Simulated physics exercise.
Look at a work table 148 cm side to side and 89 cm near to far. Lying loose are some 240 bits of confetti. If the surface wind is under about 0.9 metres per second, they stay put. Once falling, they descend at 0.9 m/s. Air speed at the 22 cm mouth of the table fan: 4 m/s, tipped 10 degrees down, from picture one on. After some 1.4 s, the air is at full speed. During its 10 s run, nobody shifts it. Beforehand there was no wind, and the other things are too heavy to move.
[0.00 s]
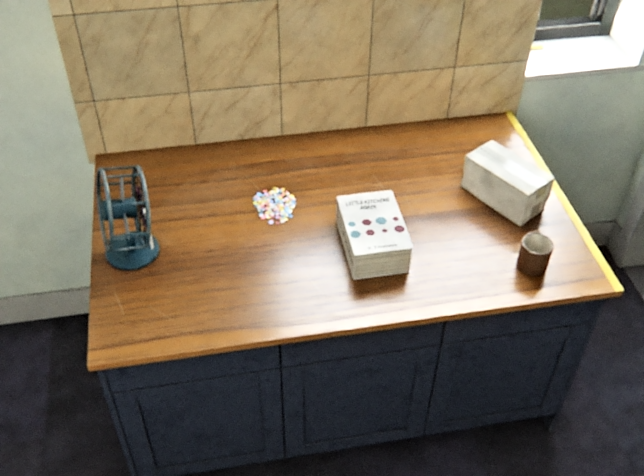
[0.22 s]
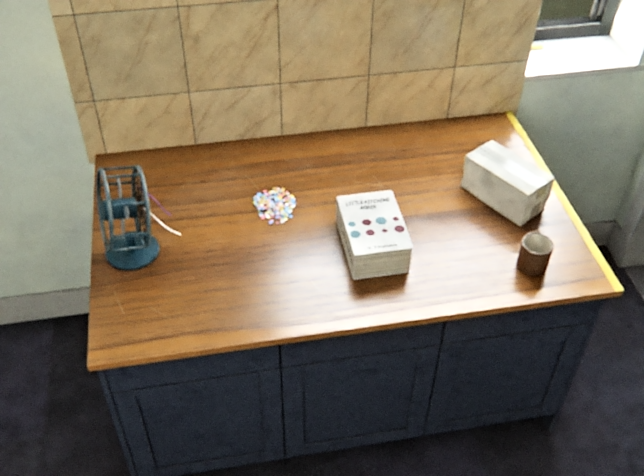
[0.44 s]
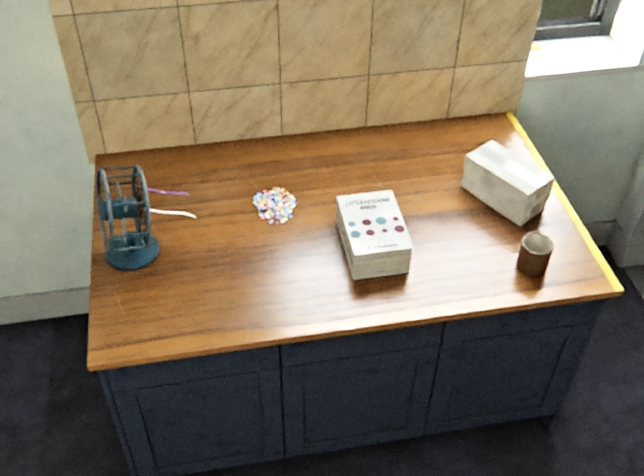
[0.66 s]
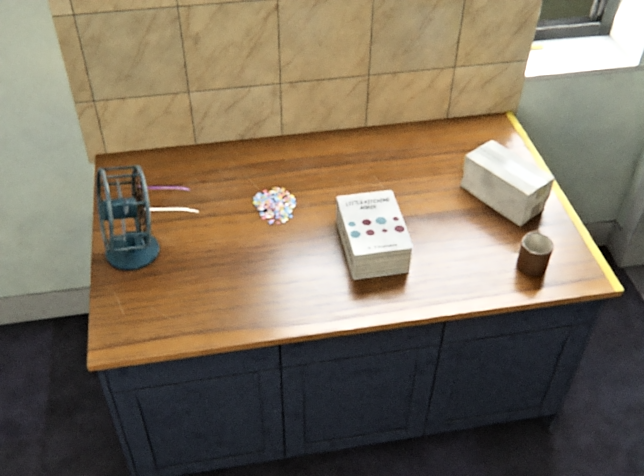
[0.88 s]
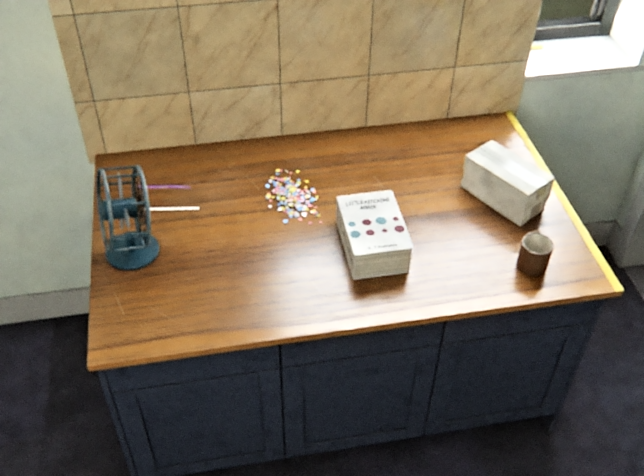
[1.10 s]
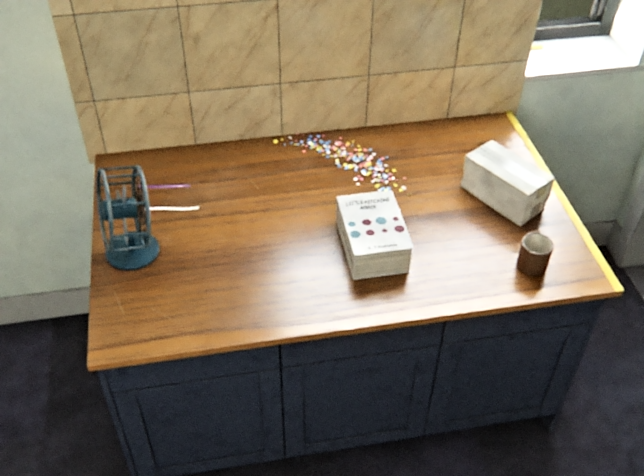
In the video, pale and purple streamers lift and stretch out from a blue table fan on a wooden work table, then a pile of colourful confetti spreads and slides right and backward, past a book that stays still.
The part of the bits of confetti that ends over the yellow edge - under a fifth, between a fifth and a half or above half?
Over one half.
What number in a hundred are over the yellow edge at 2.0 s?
I'd say near 60 per cent by then.
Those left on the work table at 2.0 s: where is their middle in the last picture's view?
Around pixel (383, 125).
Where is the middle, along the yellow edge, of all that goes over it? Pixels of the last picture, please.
At roughly pixel (517, 120).
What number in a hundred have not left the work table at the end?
Near 2 %.
After 2.0 s, 50 % are on the move or not yet settled, 60 % are over the yellow edge; the middle of those still in play is near (388, 124).
After 3.2 s, 15 % are on the move or not yet settled, 88 % are over the yellow edge.
After 5.5 s, 3 % are on the move or not yet settled, 97 % are over the yellow edge.
After 10.0 s, at the end, 98 % are over the yellow edge.
